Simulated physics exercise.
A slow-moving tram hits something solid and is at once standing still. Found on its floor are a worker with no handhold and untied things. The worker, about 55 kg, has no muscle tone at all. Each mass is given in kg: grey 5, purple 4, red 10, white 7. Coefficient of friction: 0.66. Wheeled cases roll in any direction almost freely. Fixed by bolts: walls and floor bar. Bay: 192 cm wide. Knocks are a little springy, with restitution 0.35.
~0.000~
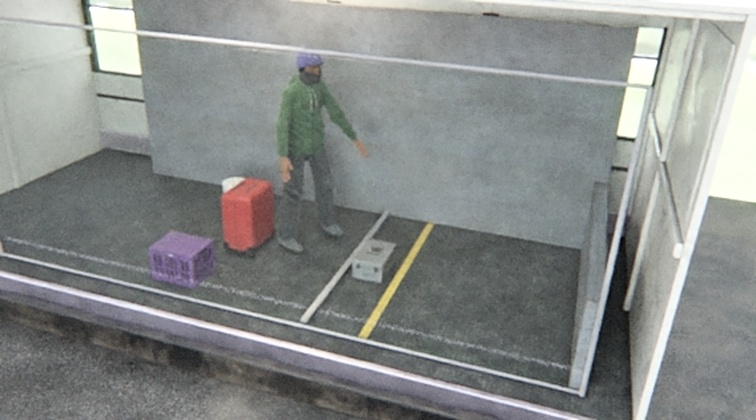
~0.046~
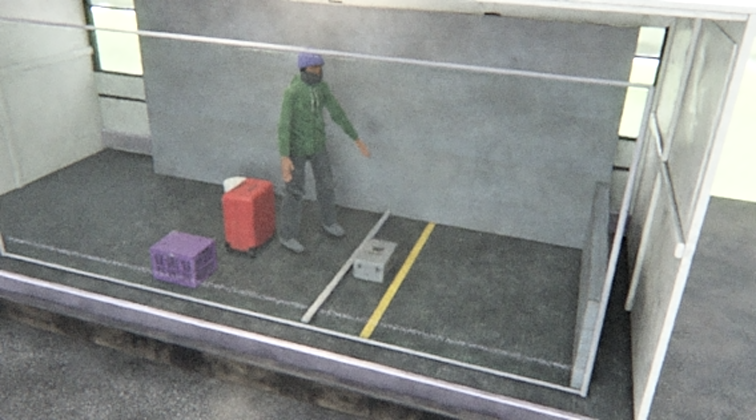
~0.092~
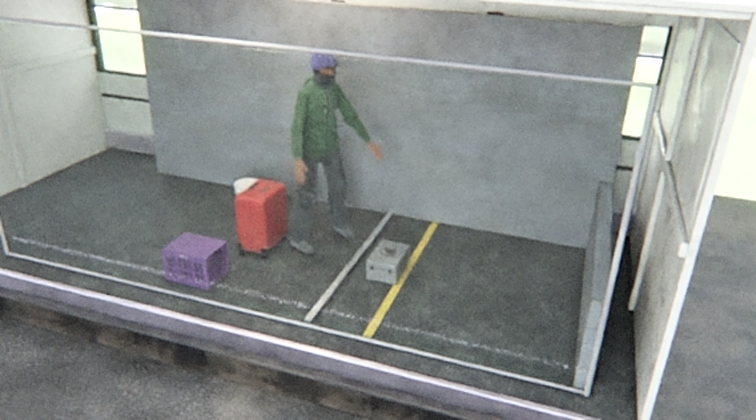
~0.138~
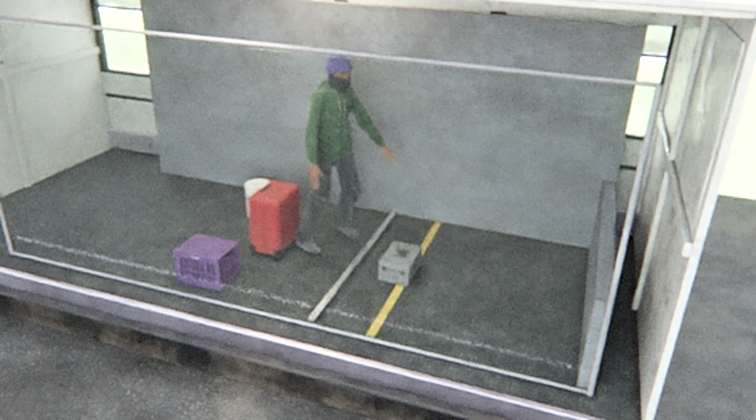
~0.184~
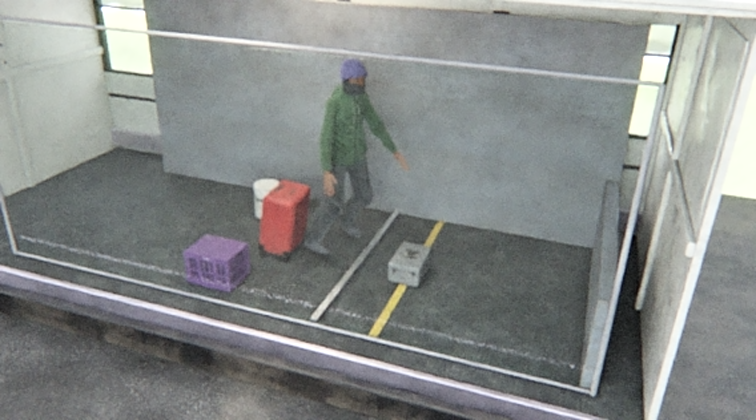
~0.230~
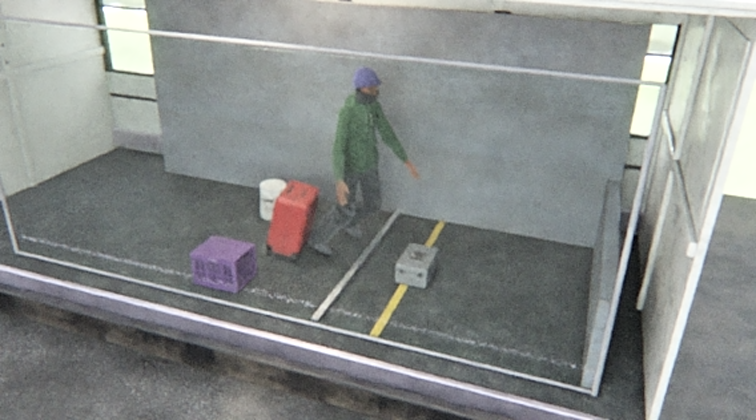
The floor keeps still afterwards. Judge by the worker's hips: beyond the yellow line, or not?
The worker's hips cross the yellow line.
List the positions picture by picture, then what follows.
Worker's hips (303, 141), red wheeled case (249, 218), yellow line (367, 330), in the first picture.
Worker's hips (304, 141), red wheeled case (250, 217), in the second picture.
Worker's hips (317, 143), red wheeled case (262, 219), in the third picture.
Worker's hips (331, 146), red wheeled case (275, 220), in the fourth picture.
Worker's hips (345, 152), white bucket (268, 200), red wheeled case (285, 220), in the fifth picture.
Worker's hips (357, 159), white bucket (273, 200), red wheeled case (293, 221), yellow line (378, 328). Everything loose set off at about 2.1 m/s, in the sixth picture.
After 0.40 s the worker's hips are 24 cm short of the yellow line, near (399, 205) in the last picture's view; the white bucket 145 cm short of the yellow line, tilted 5°.
After 0.65 s the worker's hips are 10 cm past the yellow line, near (439, 222) in the last picture's view; the white bucket 147 cm short of the yellow line, tilted 0°.
After 1.05 s the worker's hips are 36 cm past the yellow line, near (469, 243) in the last picture's view; the white bucket 147 cm short of the yellow line, tilted 0°.
At rest, 2.2 s, grey toolbox crosses the yellow line; purple crate stops short of the yellow line; red wheeled case stops short of the yellow line; white bucket stops short of the yellow line; worker's hips cross the yellow line; worker's head crosses the yellow line.
